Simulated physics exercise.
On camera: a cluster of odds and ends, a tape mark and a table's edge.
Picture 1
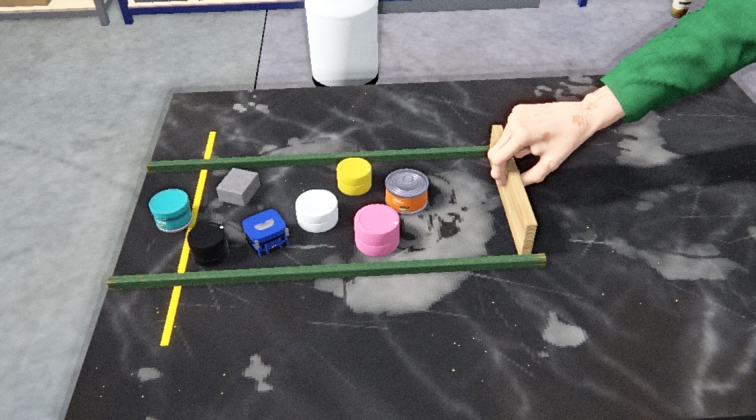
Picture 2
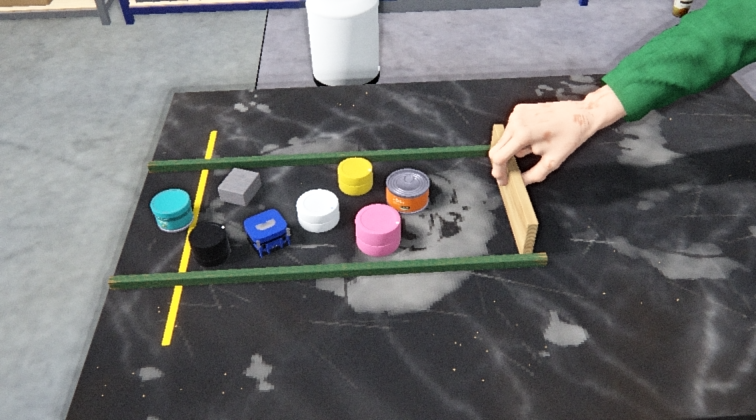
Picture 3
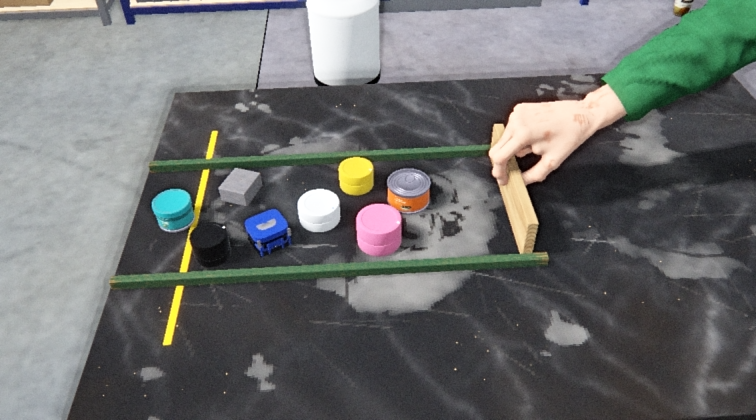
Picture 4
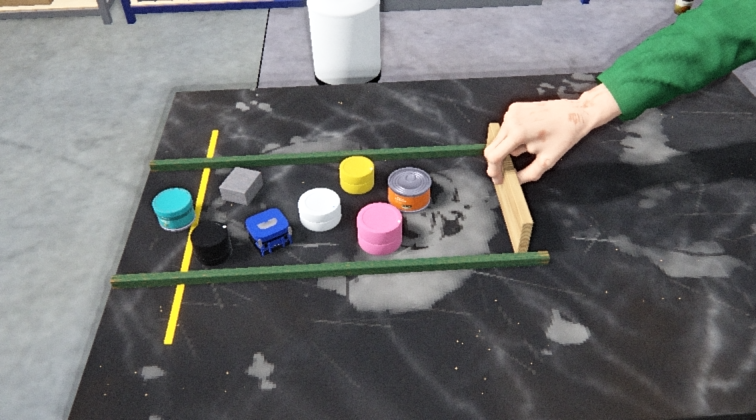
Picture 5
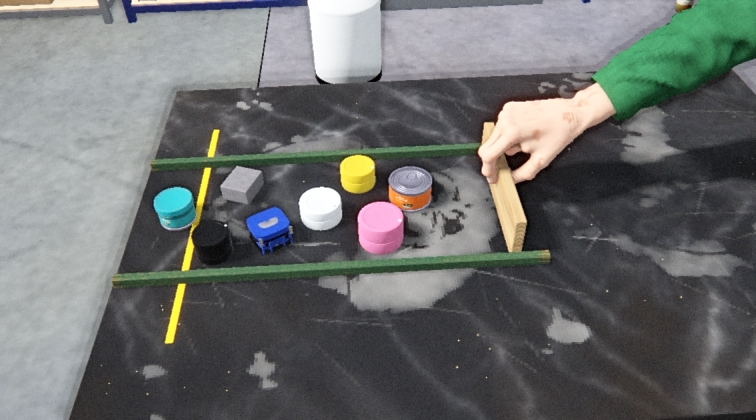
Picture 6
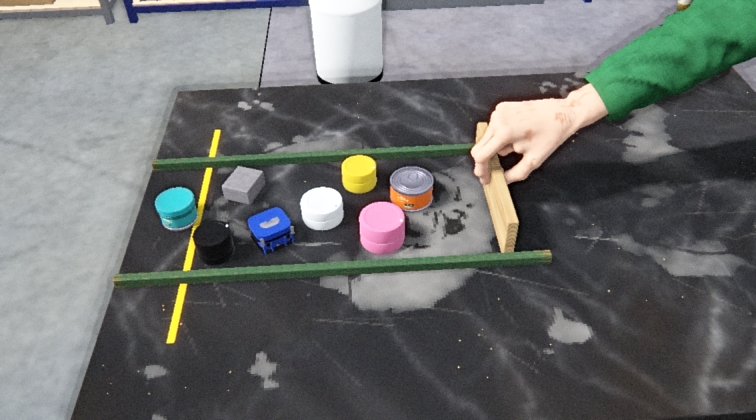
A hand slides a wooden board slightly left between green rails, toward the small, still containers.
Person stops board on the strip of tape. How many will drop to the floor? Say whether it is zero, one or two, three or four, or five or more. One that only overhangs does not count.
It is one or two.
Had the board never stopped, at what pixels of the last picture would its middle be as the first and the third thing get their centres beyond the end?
At roughly (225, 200), then roughly (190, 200).
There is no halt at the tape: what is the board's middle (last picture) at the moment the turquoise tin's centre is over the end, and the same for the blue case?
Turquoise tin over the end: About (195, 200). Blue case over the end: About (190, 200).
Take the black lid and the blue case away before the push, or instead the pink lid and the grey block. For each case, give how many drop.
In the first try 0, in the other 0.
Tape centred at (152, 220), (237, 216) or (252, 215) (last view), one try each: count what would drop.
In order, the counts are 7, 0 and 0.
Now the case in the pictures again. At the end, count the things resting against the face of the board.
That number would be 3.
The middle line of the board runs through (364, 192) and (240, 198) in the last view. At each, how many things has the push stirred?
Counts: 4 and 8.
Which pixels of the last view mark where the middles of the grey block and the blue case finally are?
The first one ends at (156, 181), the second at (125, 258).
Soon after, none off yet; turquoise tin at rest near (177, 209); black lid at rest near (214, 243); grey block at rest near (244, 185).
After that, none off yet; turquoise tin at rest near (177, 209); black lid displaced about its own width near (188, 248); grey block moving near (238, 186).
In the end, the number that fall off is one or two; gone, black lid.
